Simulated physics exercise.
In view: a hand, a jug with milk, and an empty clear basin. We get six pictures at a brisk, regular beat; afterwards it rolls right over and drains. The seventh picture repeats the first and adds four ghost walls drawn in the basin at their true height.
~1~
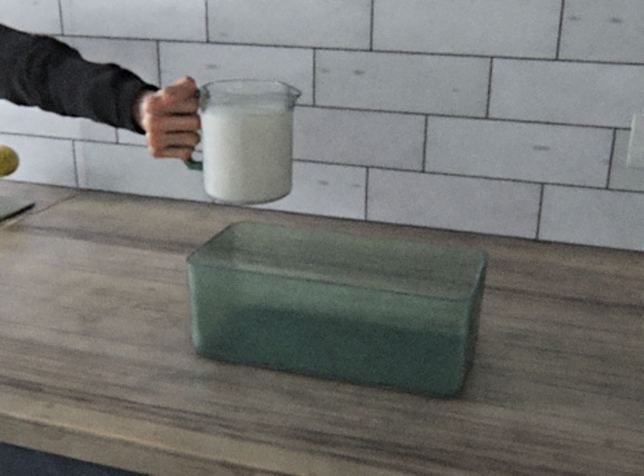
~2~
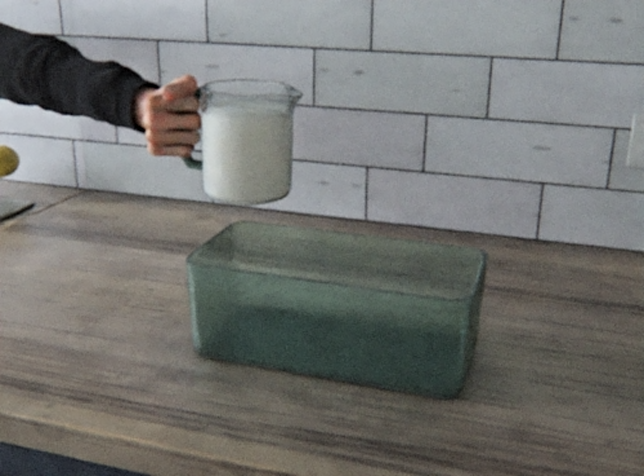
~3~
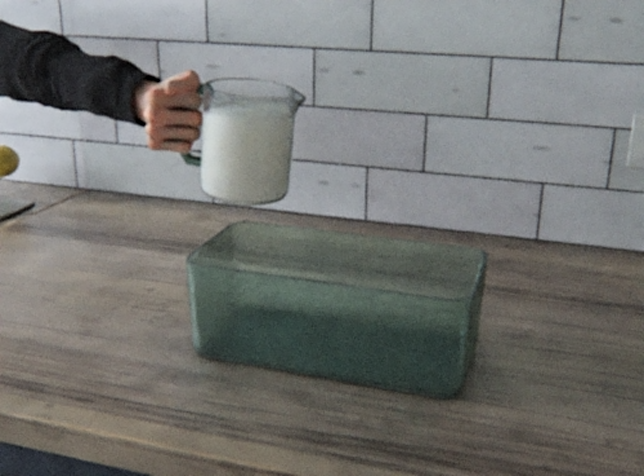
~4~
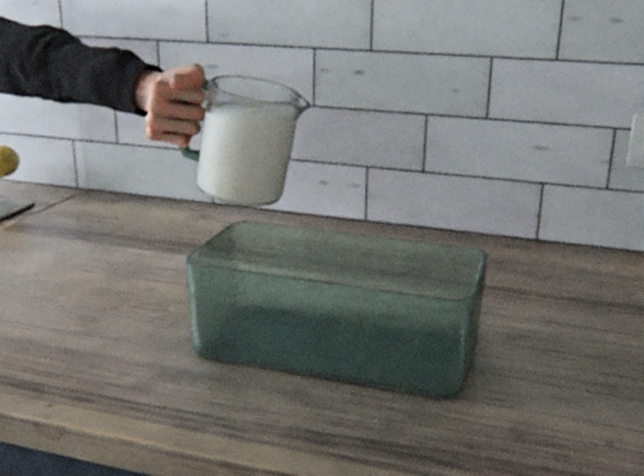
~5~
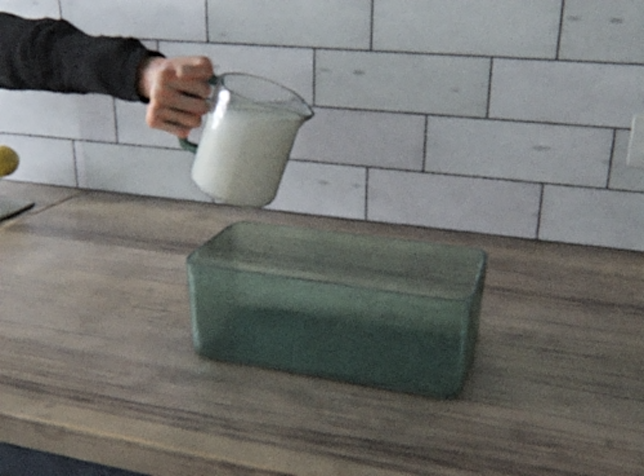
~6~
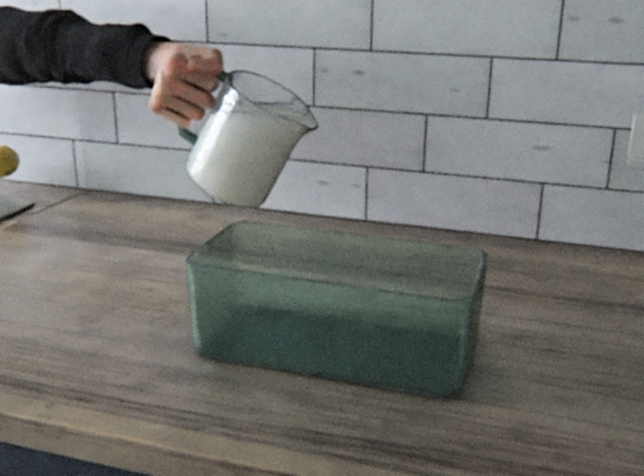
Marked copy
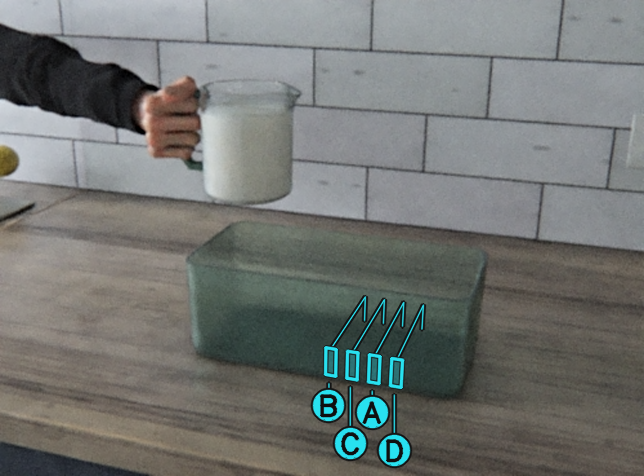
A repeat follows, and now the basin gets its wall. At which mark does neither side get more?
The answer is position C.
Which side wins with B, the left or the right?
The right side.
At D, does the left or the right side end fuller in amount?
The left one.
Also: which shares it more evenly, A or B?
It is B.
On the marked copy, A at (372, 390); B at (328, 383); C at (350, 387); D at (394, 394).
For position A, about 91 % ends left of the wall and 7 % right of it.
For position B, about 19 % ends left of the wall and 81 % right of it.
For position C, about 50 % ends left of the wall and 49 % right of it.
For position D, about 89 % ends left of the wall and 9 % right of it; 3 % is lost outside.
